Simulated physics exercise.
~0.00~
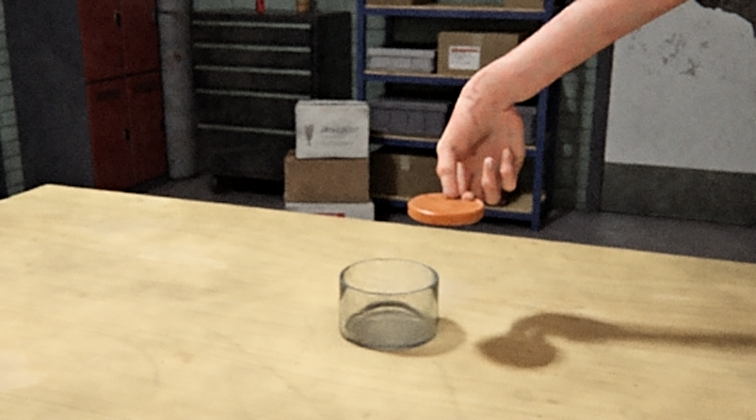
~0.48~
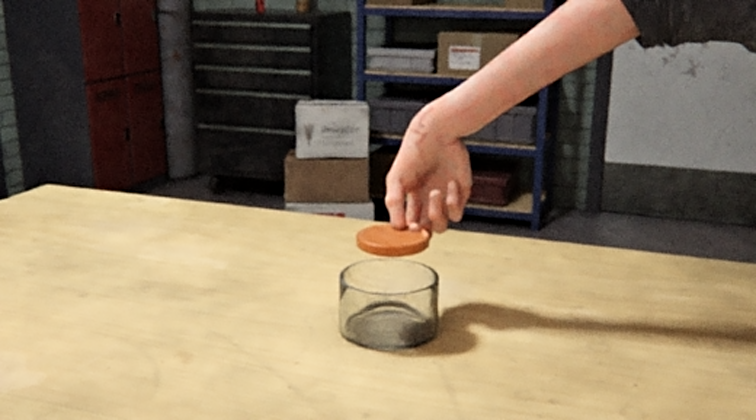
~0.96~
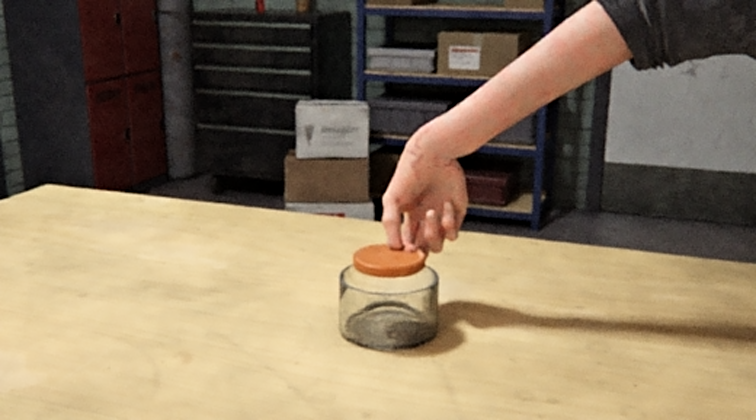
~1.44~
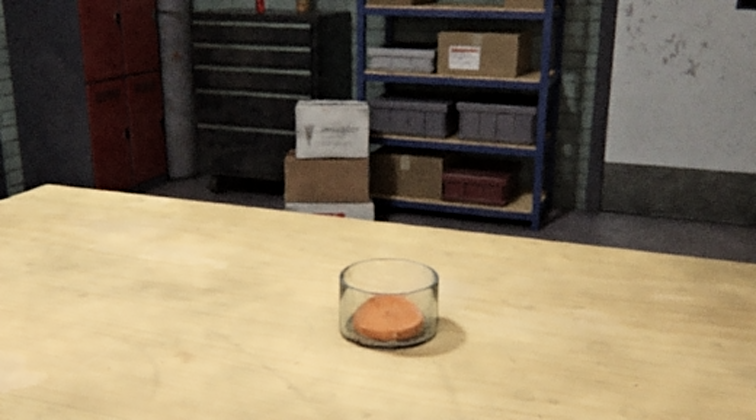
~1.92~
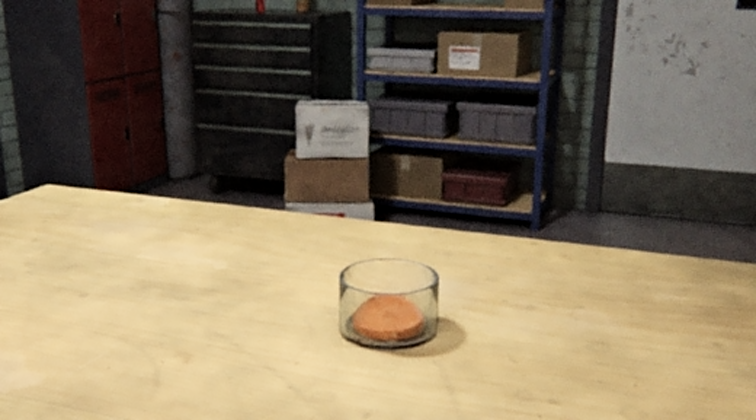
To begin with, a hand reaches in from the right, holding a flat orange lid above and to the right of a short, open glass container on a pale wooden table. The hand carries the lid left and down until it hovers just over the glass. It then lowers the lid to the rim, where the disc looks slightly smaller than the opening. Once the hand has let go and withdrawn, the lid has dropped inside instead of covering the top. It rests at the bottom of the glass, which has stayed in place throughout.
